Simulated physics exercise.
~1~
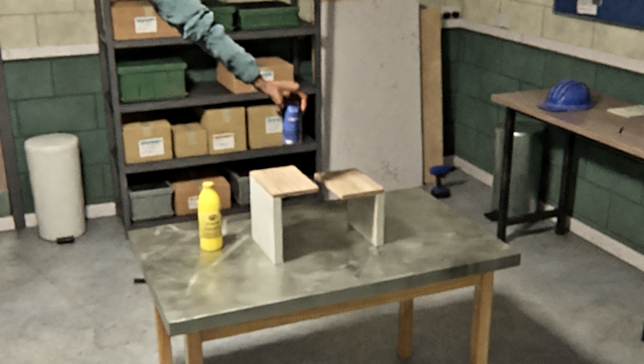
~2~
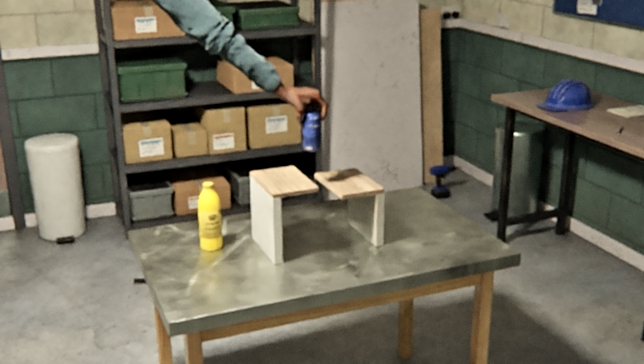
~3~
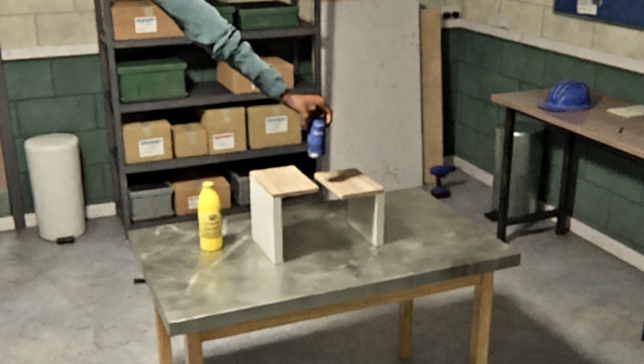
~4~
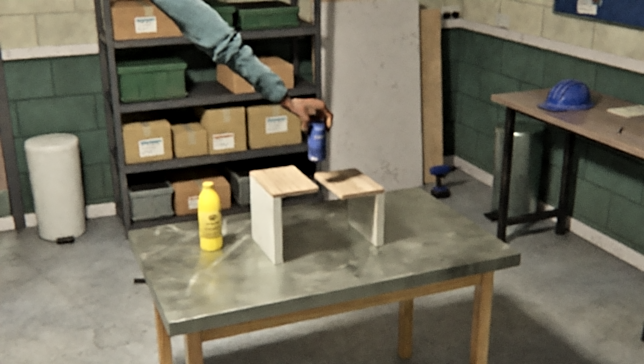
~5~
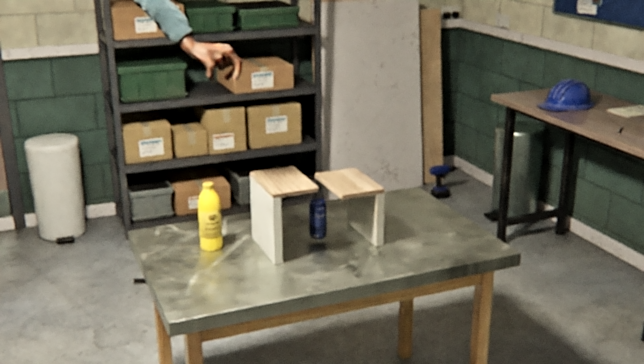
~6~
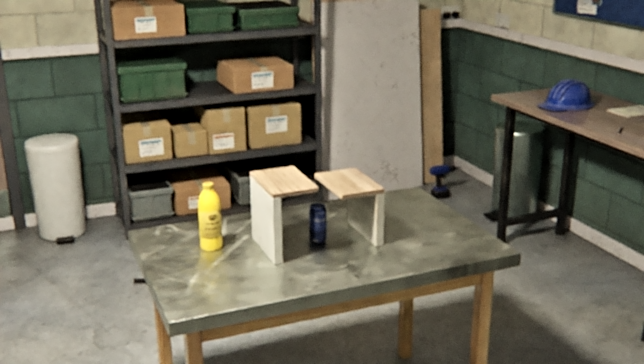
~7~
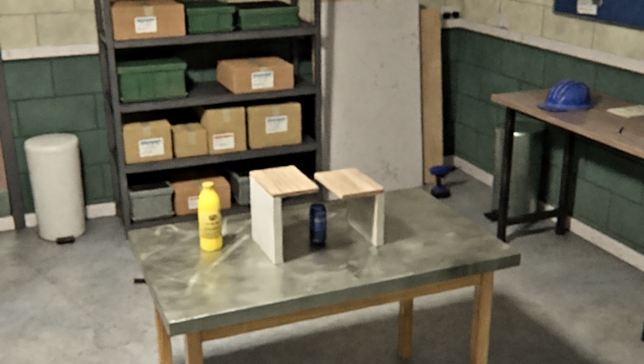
A hand releasing a blue can above the gap between two wooden-topped blocks, the can dropping through to stand upright on the table.
